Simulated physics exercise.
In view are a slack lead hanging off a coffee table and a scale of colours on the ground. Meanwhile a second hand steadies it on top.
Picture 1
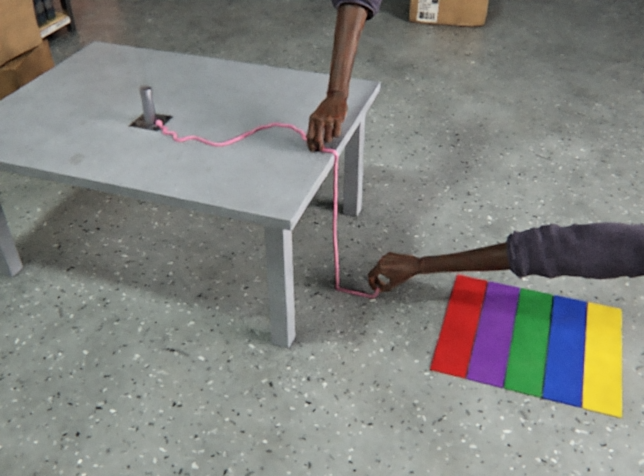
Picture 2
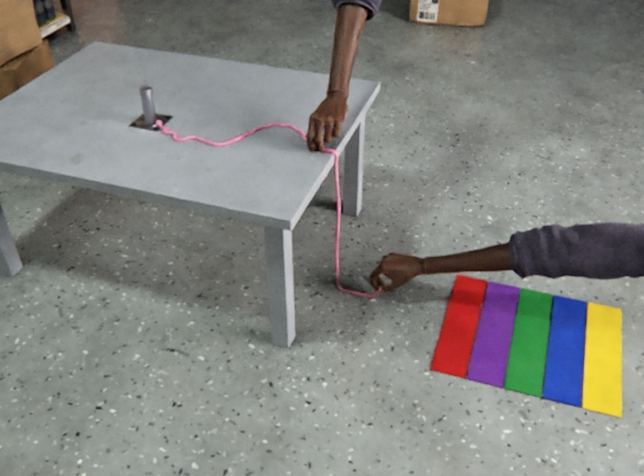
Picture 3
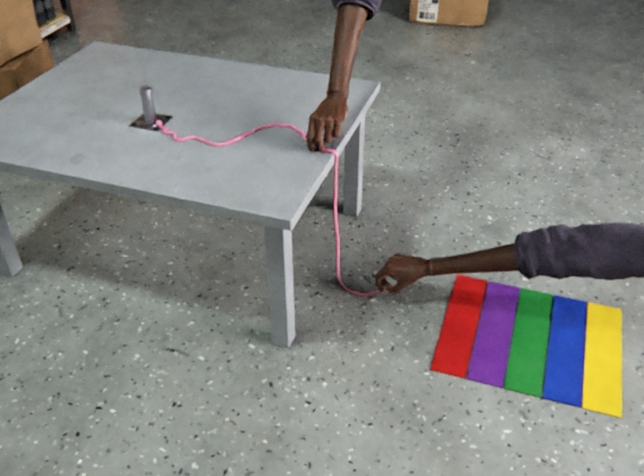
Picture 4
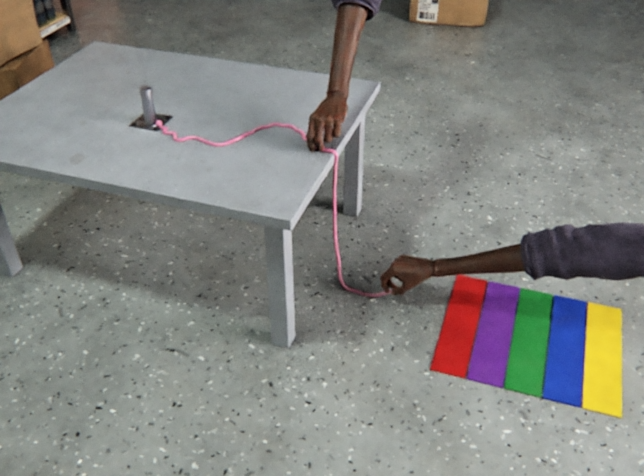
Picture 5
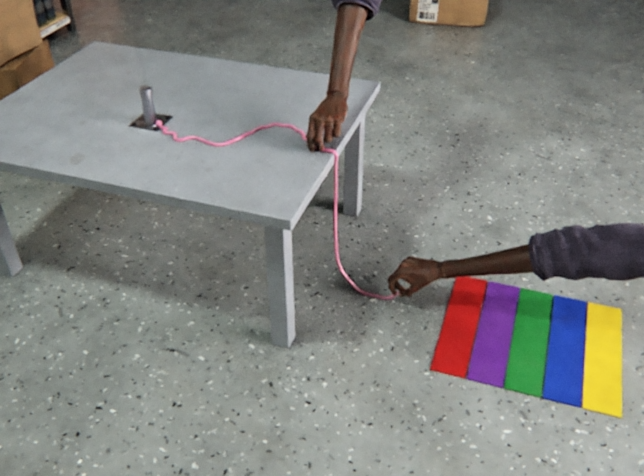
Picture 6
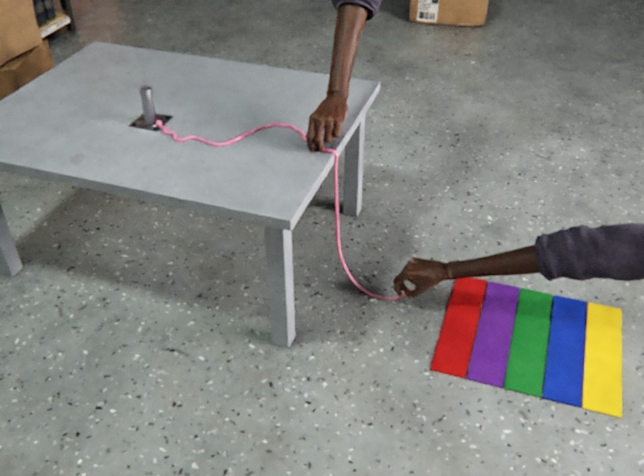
On a speckled grey floor, seen from above at an angle by a still camera, a low grey table stands at left. A pink cord runs from a short metal post across the tabletop and hangs slack over its edge, beside red, purple, green, blue and yellow strips at right. One hand stays at the edge while another slowly draws the cord's low end slightly rightward.
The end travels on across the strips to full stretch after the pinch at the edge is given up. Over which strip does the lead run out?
Over the blue strip.
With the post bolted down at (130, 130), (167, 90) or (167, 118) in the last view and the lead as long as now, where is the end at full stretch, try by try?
In pixels, the answers are (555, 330), (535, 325) and (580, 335).
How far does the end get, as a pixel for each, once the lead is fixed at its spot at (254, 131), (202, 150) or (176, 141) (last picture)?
Taking the tries in turn: (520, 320), (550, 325) and (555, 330).
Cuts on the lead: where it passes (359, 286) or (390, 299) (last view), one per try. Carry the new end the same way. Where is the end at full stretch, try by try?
Case by case it comes to about (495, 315) and then about (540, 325).
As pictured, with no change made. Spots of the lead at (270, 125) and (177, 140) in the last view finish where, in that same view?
Result - first point (308, 147), second point (203, 130).
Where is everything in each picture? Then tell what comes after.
In the first picture, end (378, 288); red (453, 355); purple (489, 363); green (526, 372); blue (563, 381); yellow (603, 391).
In the second picture, end (380, 289); lead through (174, 133) (230, 142) (292, 127) (335, 156) (338, 222) (338, 275).
In the third picture, end (385, 290).
In the fourth picture, end (391, 291); lead through (174, 133) (230, 142) (292, 127) (335, 156) (334, 222) (340, 276).
In the fifth picture, end (398, 293).
In the sixth picture, end (403, 294); lead through (174, 133) (230, 142) (292, 127) (335, 156) (337, 222) (352, 279).
Soon after, end near (511, 318); over purple.
After that, end near (547, 326); over green.
At the stop, end near (569, 331); over blue. The blue one.
